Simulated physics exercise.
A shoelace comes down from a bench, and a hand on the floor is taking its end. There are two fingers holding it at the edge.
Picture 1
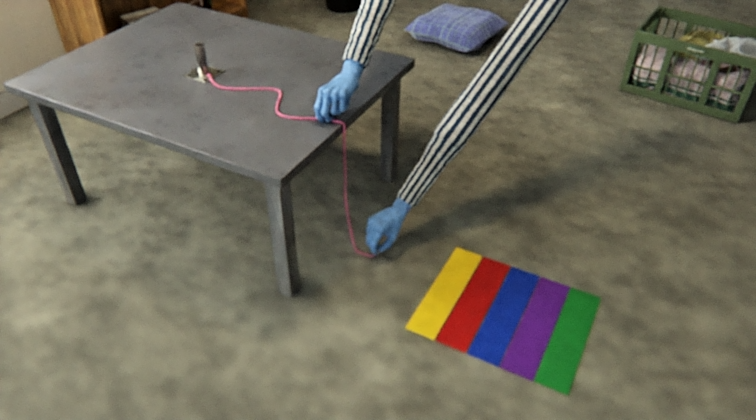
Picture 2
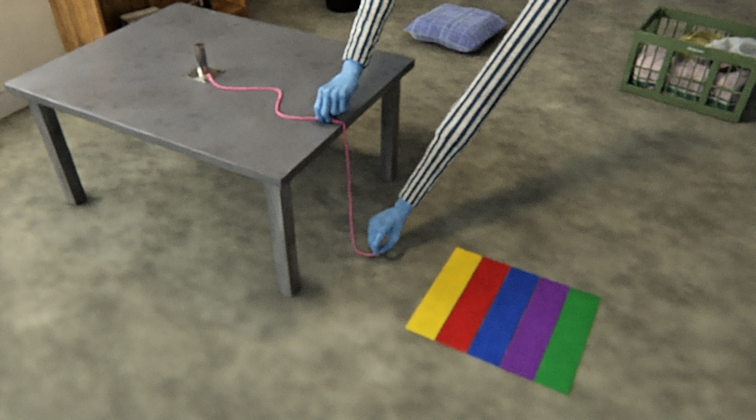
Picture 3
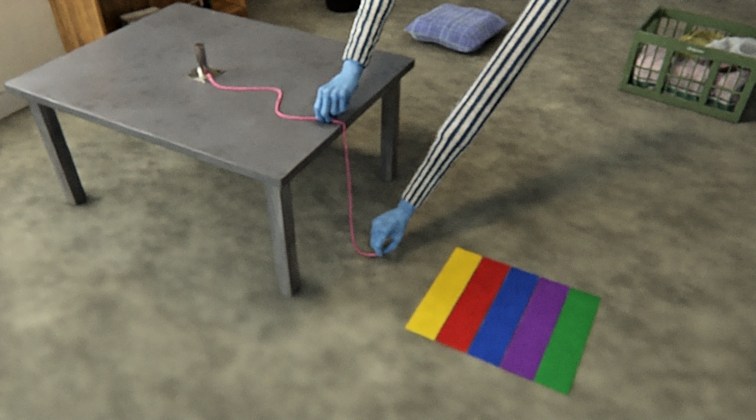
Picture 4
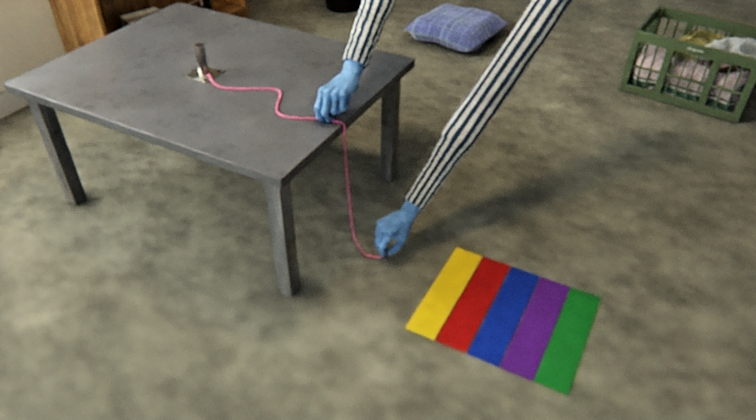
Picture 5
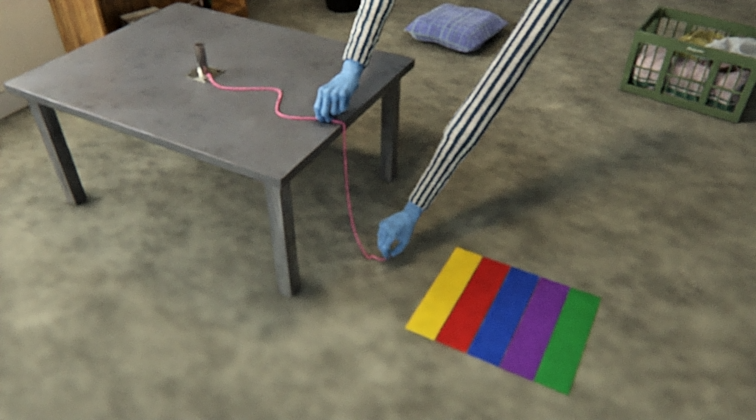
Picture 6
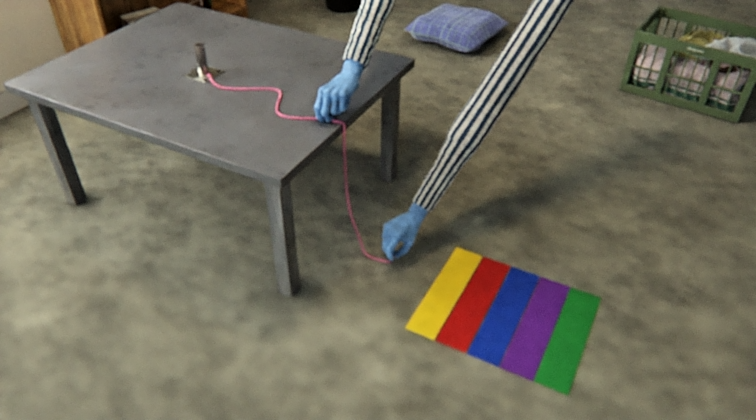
On a mottled floor beside a gray bench, one blue-gloved hand pins a pink lace at the bench's edge while another holds its hanging end near the floor. The lower hand slides slightly right, drawing the end a little nearer the striped color mat, while the upper hand stays still.
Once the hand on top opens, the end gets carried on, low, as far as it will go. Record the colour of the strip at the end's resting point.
Resting point: Blue strip.
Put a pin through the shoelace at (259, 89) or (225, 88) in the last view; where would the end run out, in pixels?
Taking the tries in turn, you get (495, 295) and then (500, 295).
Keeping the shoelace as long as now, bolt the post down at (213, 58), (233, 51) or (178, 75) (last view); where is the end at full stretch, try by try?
Try 1 about (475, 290), try 2 about (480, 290), try 3 about (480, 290).
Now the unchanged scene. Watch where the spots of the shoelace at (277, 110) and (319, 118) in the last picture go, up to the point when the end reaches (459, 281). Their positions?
Near (309, 111) and (345, 134).
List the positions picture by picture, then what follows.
End (378, 251); yellow (429, 318); red (460, 330); blue (491, 342); purple (524, 356); green (558, 369), in the first frame.
End (380, 252); shoelace through (220, 87) (278, 90) (294, 118) (345, 136) (350, 192) (353, 237), in the second frame.
End (383, 253), in the third frame.
End (387, 254); shoelace through (220, 87) (278, 90) (294, 118) (344, 136) (349, 191) (354, 237), in the fourth frame.
End (390, 255), in the fifth frame.
End (394, 257); shoelace through (220, 87) (278, 90) (294, 118) (344, 136) (347, 191) (360, 238), in the sixth frame.
Early on, end near (459, 281); over yellow.
Midway, end near (489, 292); over red.
At the end of the slack, end near (506, 298); over blue. The blue one.
